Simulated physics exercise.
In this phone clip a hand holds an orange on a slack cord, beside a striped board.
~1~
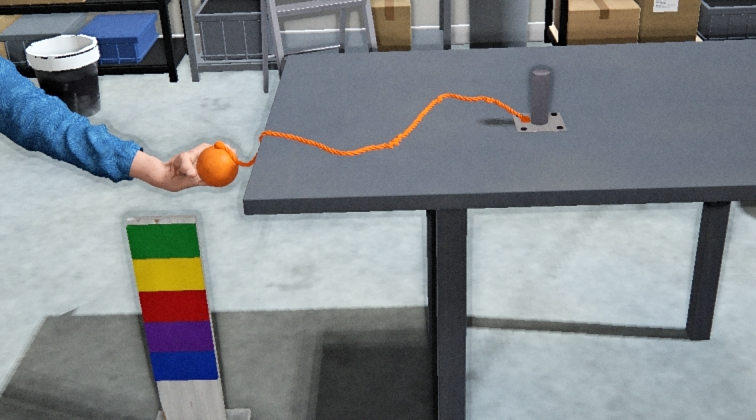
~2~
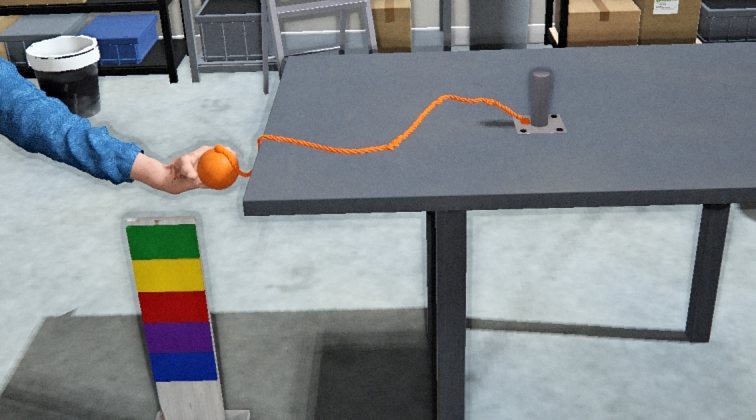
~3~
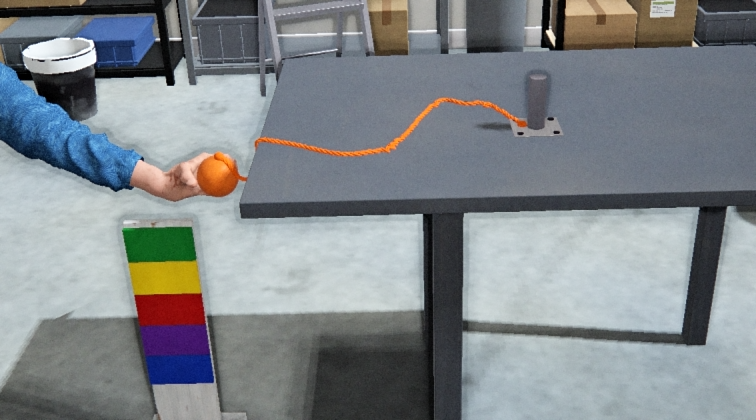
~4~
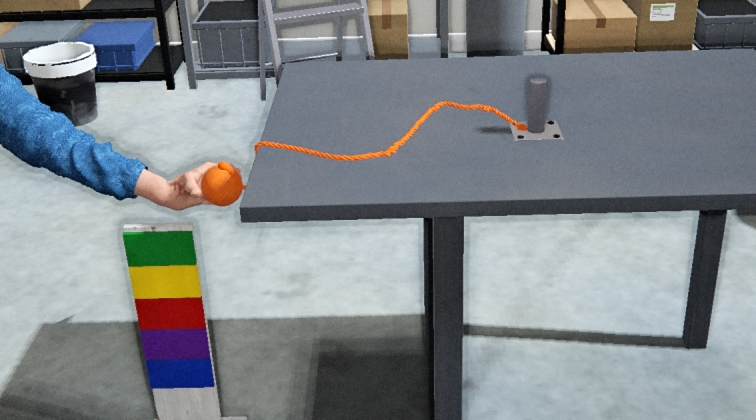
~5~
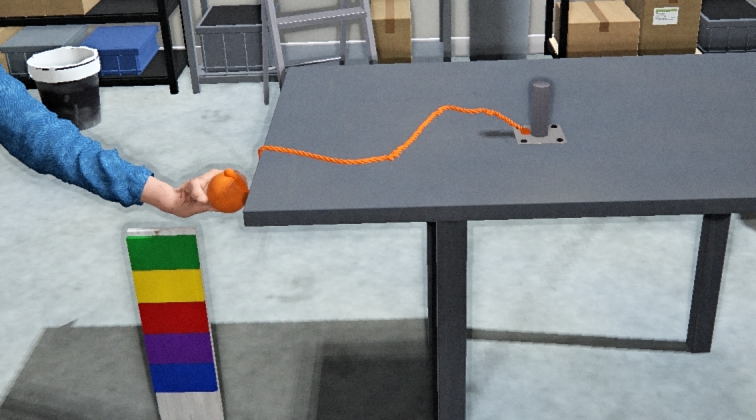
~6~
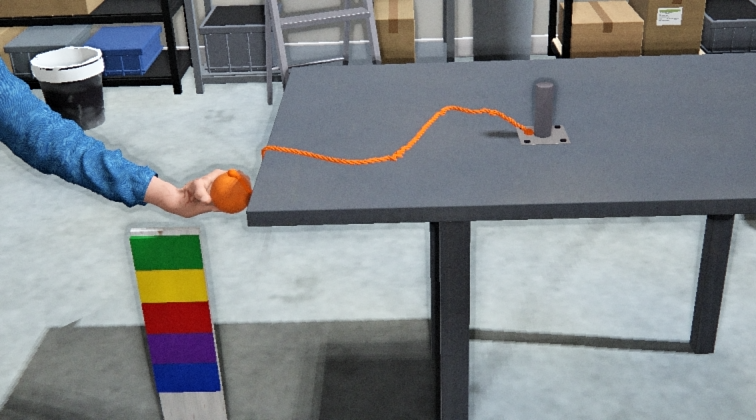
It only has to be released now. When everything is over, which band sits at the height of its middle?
The blue one.
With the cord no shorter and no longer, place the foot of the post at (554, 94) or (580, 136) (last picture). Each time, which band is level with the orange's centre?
First try: Purple; second try: Purple.
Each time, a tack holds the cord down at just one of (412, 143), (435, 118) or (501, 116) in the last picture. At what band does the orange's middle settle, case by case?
First try yellow, second red, third purple.
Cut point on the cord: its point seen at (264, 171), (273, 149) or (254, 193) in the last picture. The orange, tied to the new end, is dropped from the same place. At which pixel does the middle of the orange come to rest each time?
Roughly (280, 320), (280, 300), (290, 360).
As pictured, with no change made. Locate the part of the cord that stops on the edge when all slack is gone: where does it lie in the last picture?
That point sits at about (402, 149).
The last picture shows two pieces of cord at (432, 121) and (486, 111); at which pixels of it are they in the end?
Well, the first one sits at (345, 134), and the second one sits at (430, 134).
Soon after, orange near (326, 353); level with blue.
Then, orange near (275, 372); level with blue.
At rest, orange near (300, 369); level with blue. Its middle rests at the blue band.
